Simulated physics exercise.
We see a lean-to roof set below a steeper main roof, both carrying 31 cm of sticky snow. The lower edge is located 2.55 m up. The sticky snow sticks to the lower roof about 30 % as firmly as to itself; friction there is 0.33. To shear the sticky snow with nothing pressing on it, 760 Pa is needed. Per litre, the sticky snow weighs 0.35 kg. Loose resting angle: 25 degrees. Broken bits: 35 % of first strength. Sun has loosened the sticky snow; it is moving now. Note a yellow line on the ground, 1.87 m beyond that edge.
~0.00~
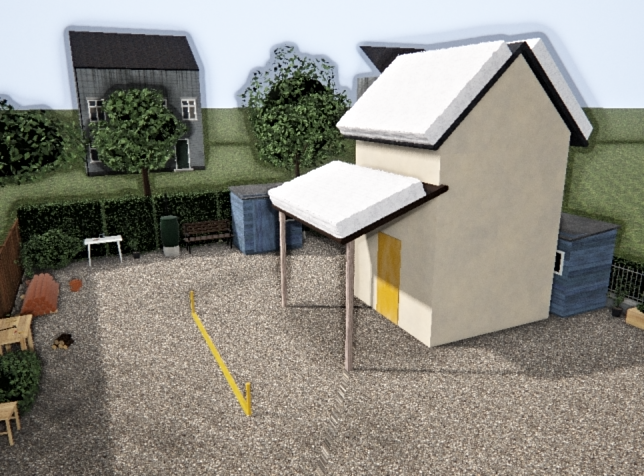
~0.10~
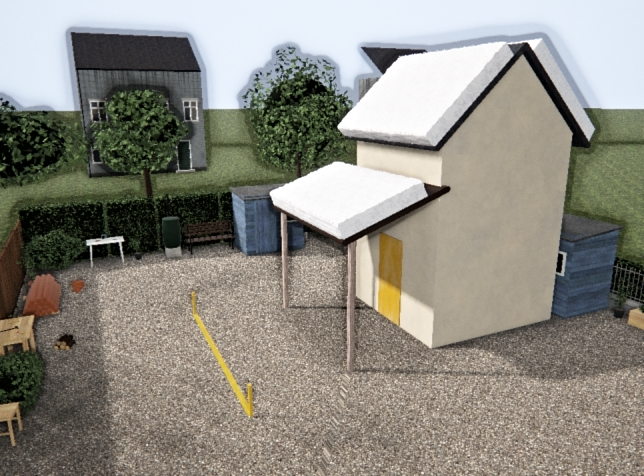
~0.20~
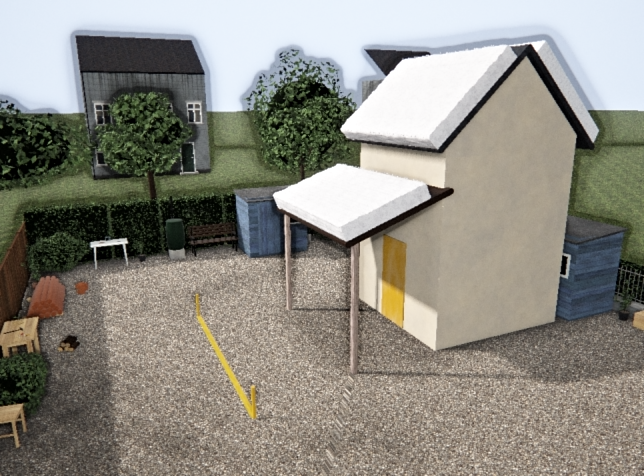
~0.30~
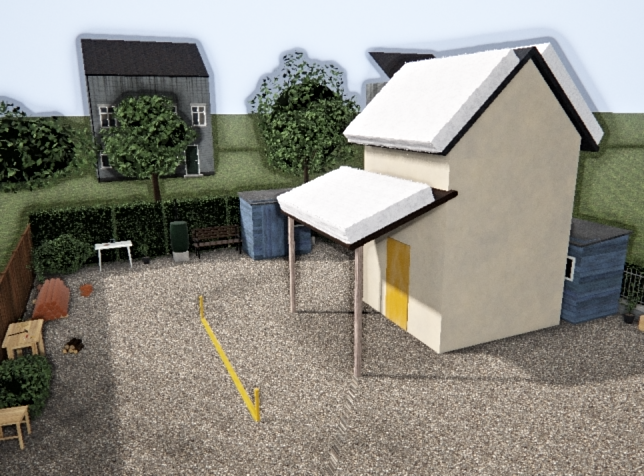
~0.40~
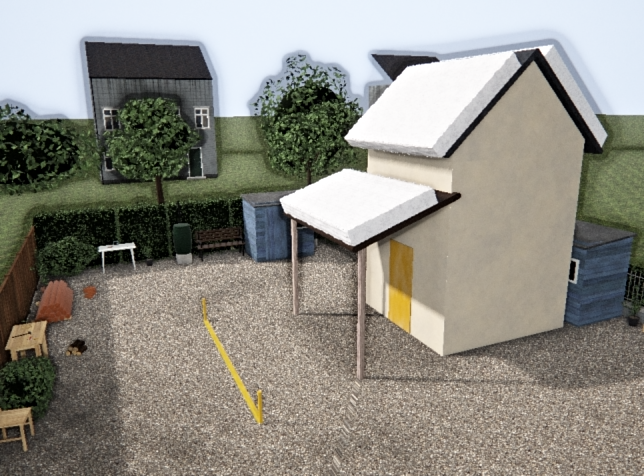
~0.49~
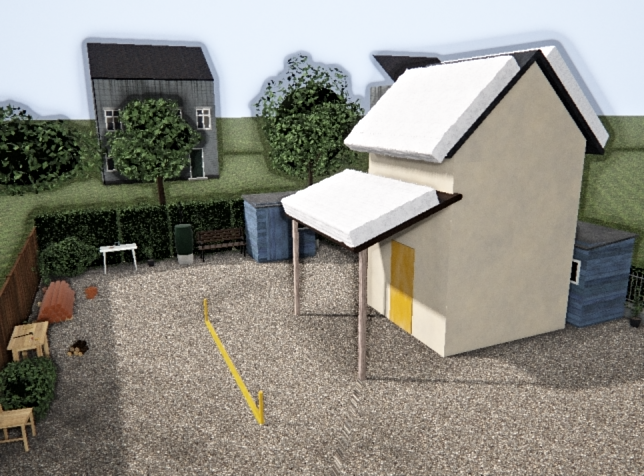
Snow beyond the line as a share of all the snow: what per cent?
The share beyond the line comes to about 14 %.
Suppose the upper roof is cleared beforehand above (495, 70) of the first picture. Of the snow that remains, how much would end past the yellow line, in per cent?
I'd put it at around 5 percent.
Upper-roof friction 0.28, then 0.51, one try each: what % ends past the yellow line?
It would be 30 % the first time and 20 % the second.
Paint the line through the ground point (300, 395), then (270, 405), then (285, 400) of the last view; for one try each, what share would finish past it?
40 %, then 22 %, then 30 %.
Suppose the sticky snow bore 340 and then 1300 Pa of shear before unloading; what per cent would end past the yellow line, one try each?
Going in order, it's 35 % and then 0 %.
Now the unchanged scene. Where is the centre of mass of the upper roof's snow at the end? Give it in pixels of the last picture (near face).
Roughly pixel (330, 327) on the near face.
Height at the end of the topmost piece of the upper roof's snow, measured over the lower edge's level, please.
0.9 m, give or take.
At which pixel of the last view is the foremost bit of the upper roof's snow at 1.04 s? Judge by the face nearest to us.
I'd point to around (412, 189).
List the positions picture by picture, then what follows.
Leading edge of the sticky snow at (432, 141), in the first frame.
Leading edge of the sticky snow at (433, 142), its middle shifted 7 mm, in the second frame.
Leading edge of the sticky snow at (436, 145), its middle shifted 2.8 cm, 1 % of it past the upper edge, in one piece, in the third frame.
Leading edge of the sticky snow at (439, 145), its middle shifted 6.4 cm, 3 % of it past the upper edge, in one piece, in the fourth frame.
Leading edge of the sticky snow at (440, 146), its middle shifted 12 cm, 5 % of it past the upper edge, in one piece, in the fifth frame.
Leading edge of the sticky snow at (439, 146), its middle shifted 18 cm, 8 % of it past the upper edge, cracking, in the sixth frame.
After 1.04 s, none is below the lower edge and 0 % is past the line.
After 1.70 s, none is below the lower edge and 0 % is past the line.
After 2.35 s, 18 % is below the lower edge and 0 % is past the line.
After 3.00 s, 58 % is below the lower edge and 7 % is past the line.
After 6.00 s, at the end, 74 % is below the lower edge and 14 % is past the line.
